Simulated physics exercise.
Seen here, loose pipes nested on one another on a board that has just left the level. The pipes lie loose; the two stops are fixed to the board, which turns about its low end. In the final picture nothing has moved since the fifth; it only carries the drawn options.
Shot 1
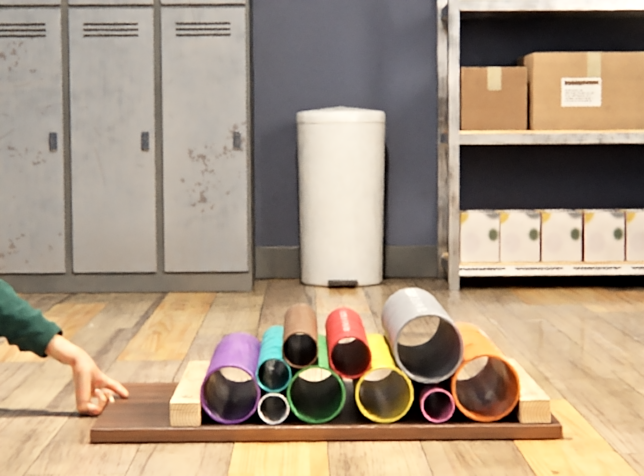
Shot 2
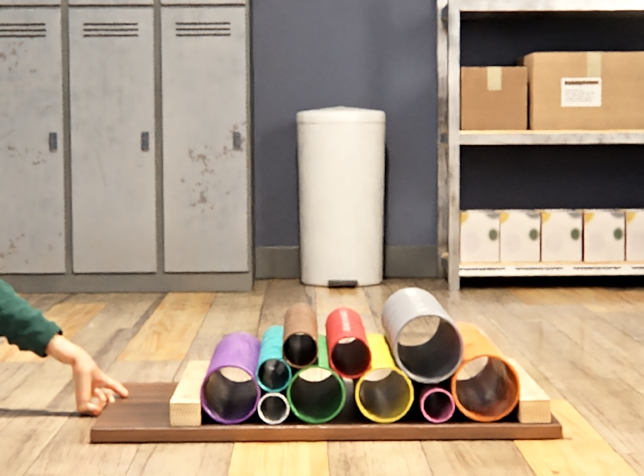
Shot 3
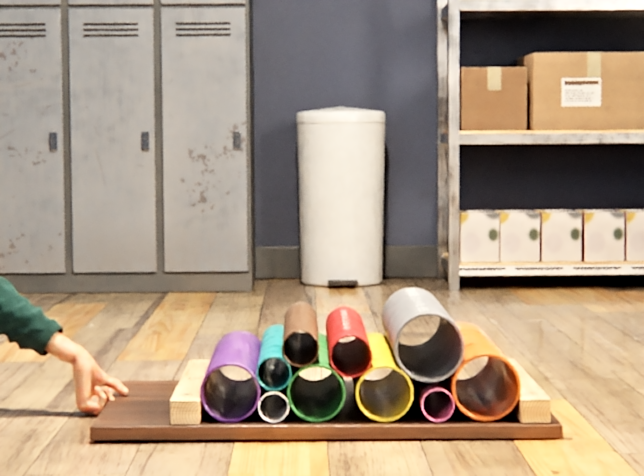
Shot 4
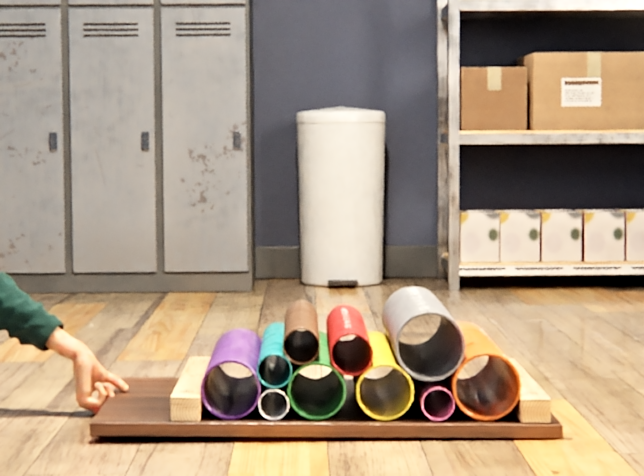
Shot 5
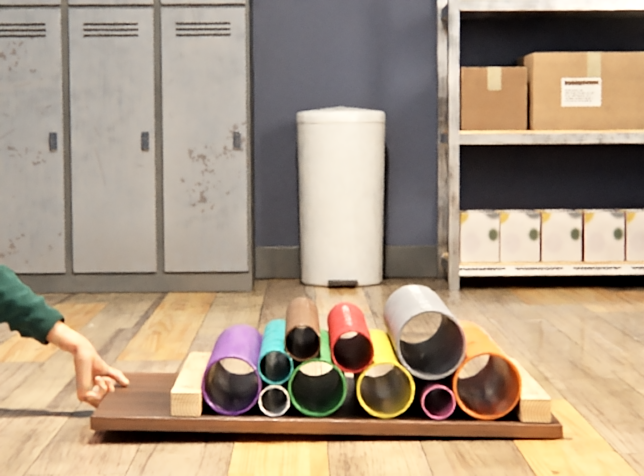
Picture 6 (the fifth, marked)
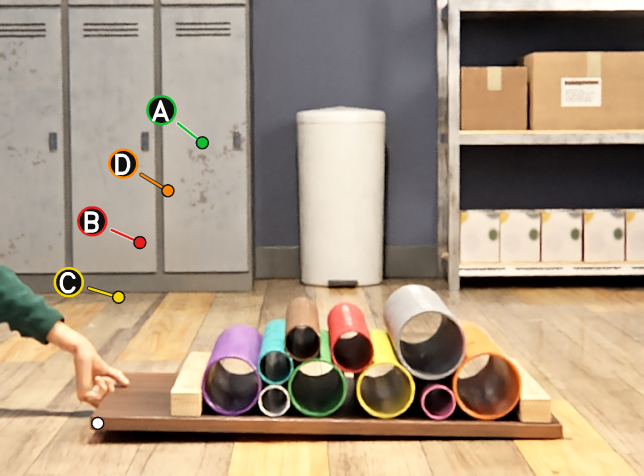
Colorful loose pipes sat nested together between two wooden blocks on a brown board, barely moving at first, while a hand at the left end slowly raised that side slightly, tilting the pipes with it.
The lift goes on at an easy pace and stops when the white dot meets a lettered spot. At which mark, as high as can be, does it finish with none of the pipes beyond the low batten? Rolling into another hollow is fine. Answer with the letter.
The answer is mark A.
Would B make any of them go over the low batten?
No, at B.
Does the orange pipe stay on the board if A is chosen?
Yes.
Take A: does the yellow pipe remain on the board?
Yes, with A.
On the marked copy, A at (203, 143); B at (140, 243); C at (119, 298); D at (168, 191); the white dot at (97, 423).
Taking A. A third of the way, board at 21°.
Two thirds of the way, board at 39°.
When it is over, board at 39°, none over the low batten.
As for the rest, B none over the low batten; C none over the low batten; D none over the low batten.
